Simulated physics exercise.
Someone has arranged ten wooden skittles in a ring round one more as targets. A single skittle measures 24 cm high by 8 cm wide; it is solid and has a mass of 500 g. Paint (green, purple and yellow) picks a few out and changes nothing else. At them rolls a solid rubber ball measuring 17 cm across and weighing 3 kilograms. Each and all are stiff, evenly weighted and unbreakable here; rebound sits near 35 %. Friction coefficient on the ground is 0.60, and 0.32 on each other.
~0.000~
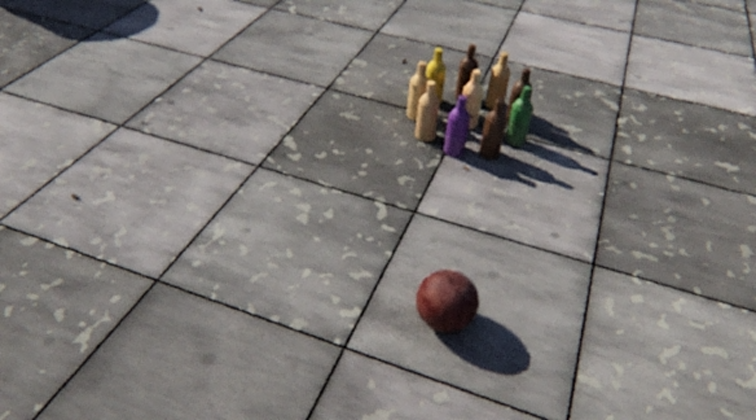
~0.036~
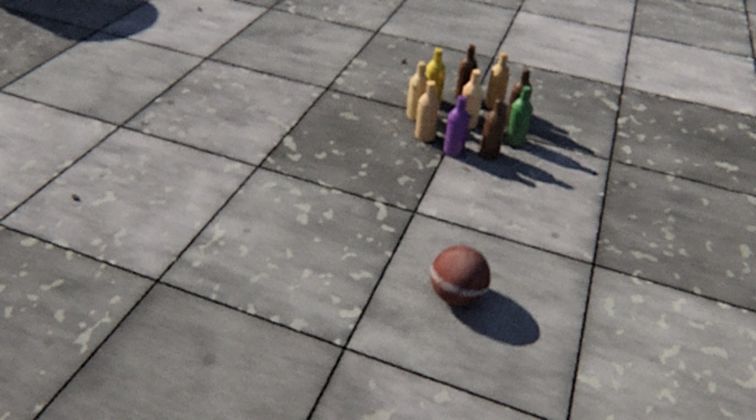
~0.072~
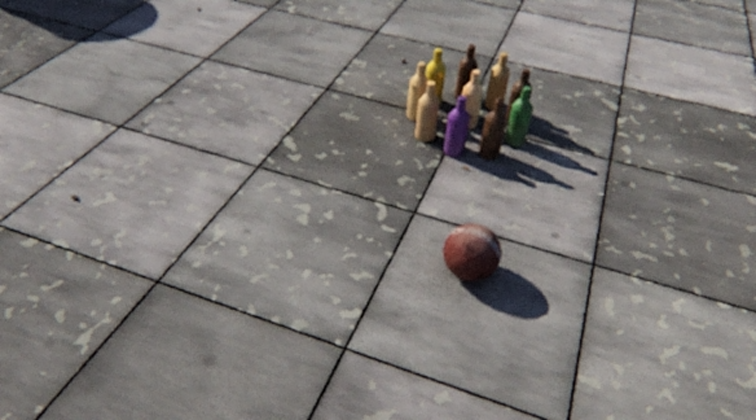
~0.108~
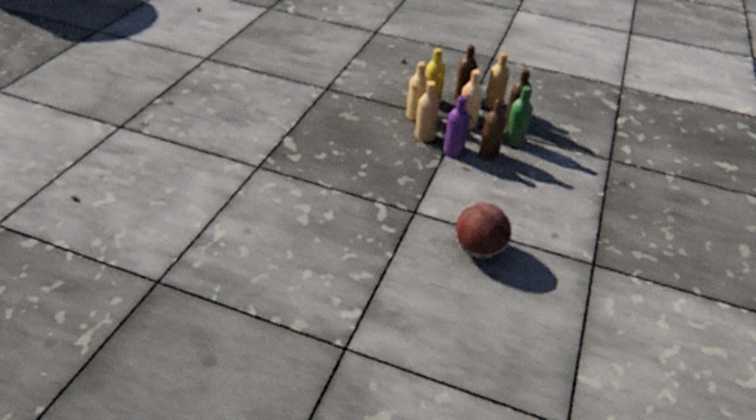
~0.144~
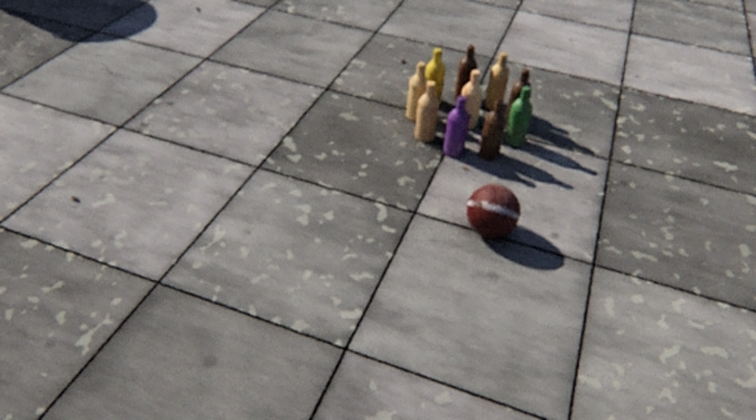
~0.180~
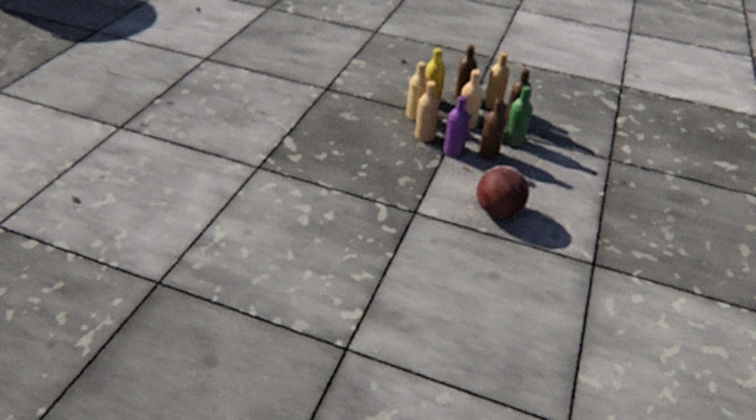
A dark red ball rolling across grey stone tiles, drawing steadily nearer to a cluster of standing bottle-shaped skittles casting long shadows.
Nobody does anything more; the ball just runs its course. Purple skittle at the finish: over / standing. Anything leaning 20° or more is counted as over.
Standing.
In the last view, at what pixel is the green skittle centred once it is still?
Resting position, last image: About (466, 101).
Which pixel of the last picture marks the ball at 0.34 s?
Around (538, 127).
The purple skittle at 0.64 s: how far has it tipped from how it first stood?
Near 0 degrees from where it started.
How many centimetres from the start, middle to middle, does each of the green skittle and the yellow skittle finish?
Green: About 30 cm, yellow: About 0 cm.
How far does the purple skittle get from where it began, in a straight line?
I'd put it at near 0 cm.
After 0.34 s, ball still moving; none of the 10 skittles over, 2 disturbed; purple skittle unmoved; green skittle shifted 9 cm.
After 0.44 s, ball still moving; 1 of the 10 skittles over; purple skittle unmoved; green skittle leaning 10°.
After 0.64 s, ball still moving; 2 of the 10 skittles over; purple skittle unmoved; green skittle leaning 55°.
After 1.10 s, ball still moving; 3 of the 10 skittles over; purple skittle unmoved; green skittle lying flat.
By the end (1.4 s), ball rolling away; 3 of the 10 skittles over; purple skittle unmoved; green skittle lying flat; yellow skittle unmoved. As the last picture would show them, middles, purple skittle near (458, 126), green skittle near (466, 101).
